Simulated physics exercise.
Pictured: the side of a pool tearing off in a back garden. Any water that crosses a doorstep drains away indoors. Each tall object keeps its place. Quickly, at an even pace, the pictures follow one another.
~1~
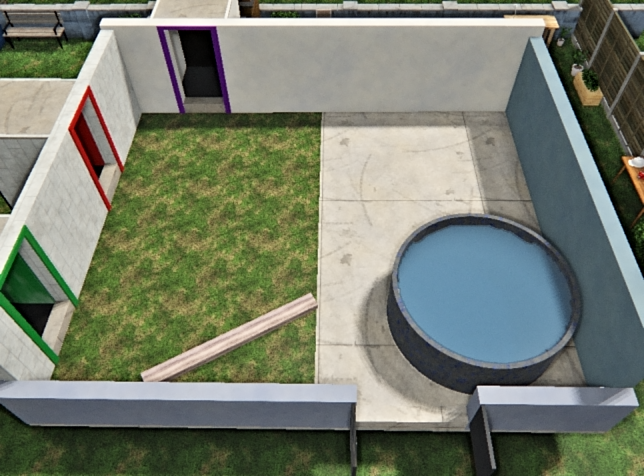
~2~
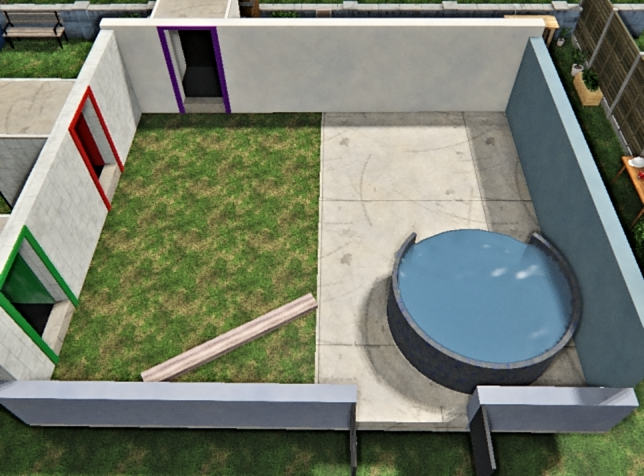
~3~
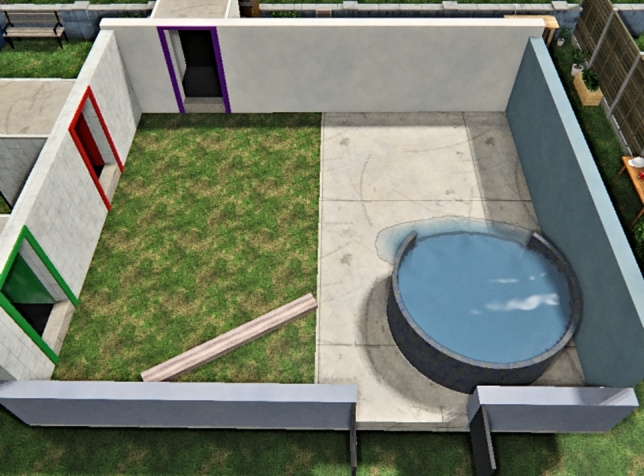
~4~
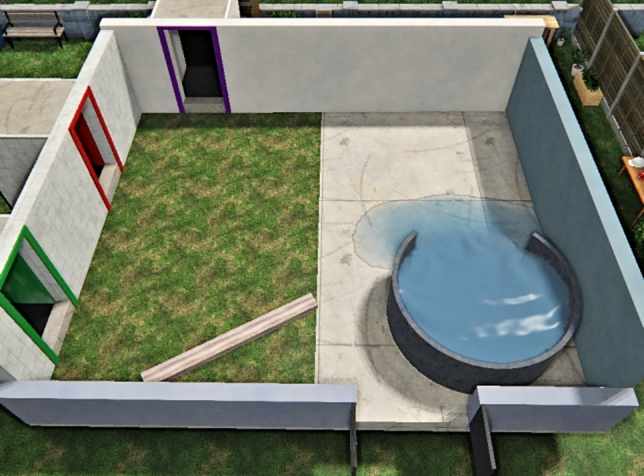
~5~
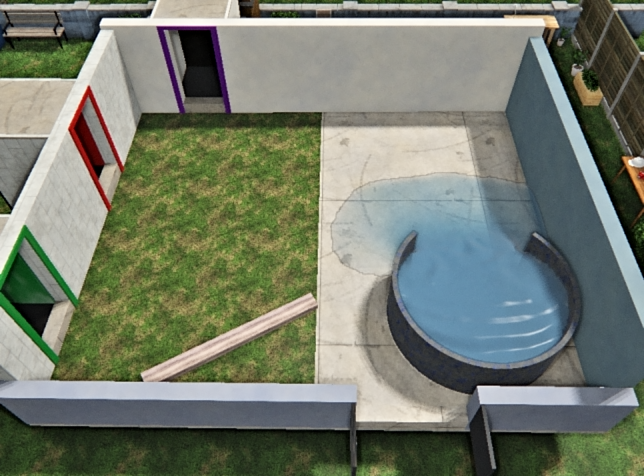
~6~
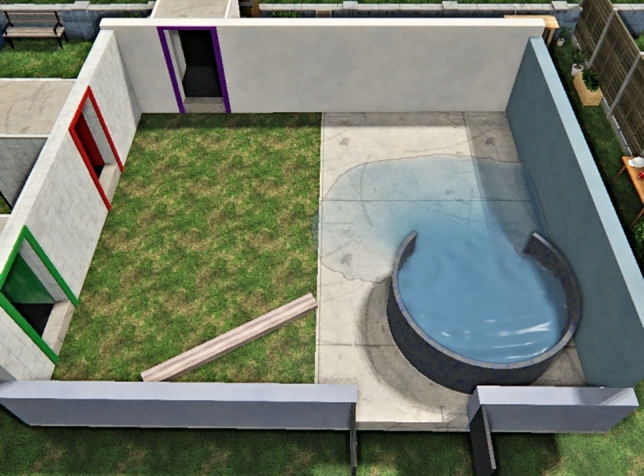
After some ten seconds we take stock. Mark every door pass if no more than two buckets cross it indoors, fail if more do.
Marks: Purple door pass, red door pass, green door pass.
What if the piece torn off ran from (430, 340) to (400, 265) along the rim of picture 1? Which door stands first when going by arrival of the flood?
I'd say the green door.
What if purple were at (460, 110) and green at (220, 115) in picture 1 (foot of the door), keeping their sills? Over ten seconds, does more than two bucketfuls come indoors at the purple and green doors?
Well, the purple one tops the limit, but the green one comes up short.
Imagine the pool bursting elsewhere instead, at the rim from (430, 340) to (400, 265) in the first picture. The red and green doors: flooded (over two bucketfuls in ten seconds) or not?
In short: The red one ends up below, the green one ends up above.
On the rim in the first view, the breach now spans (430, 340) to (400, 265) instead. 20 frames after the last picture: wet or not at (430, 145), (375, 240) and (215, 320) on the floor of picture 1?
Bone-dry, bone-dry, submerged.
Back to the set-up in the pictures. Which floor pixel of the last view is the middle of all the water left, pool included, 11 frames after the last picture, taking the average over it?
I'd say around (438, 206).
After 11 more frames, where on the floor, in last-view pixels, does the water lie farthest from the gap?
(248, 114).
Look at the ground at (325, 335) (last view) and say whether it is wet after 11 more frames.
At that place: Free of water.
A moment on, water covers 40 % of the floor; the purple door not reached, the red door not reached, the green door not reached.
Next, water covers 45 % of the floor; the purple door not reached, the red door not reached, the green door not reached.
Then, water covers 55 % of the floor; the purple door wet at the sill, nothing in, the red door not reached, the green door not reached.
Later, water covers 75 % of the floor; the purple door wet at the sill, nothing in, the red door wet at the sill, nothing in, the green door not reached.
In the end, water covers 95 % of the floor; the purple door wet at the sill, nothing in, the red door wet at the sill, nothing in, the green door wet at the sill, nothing in.
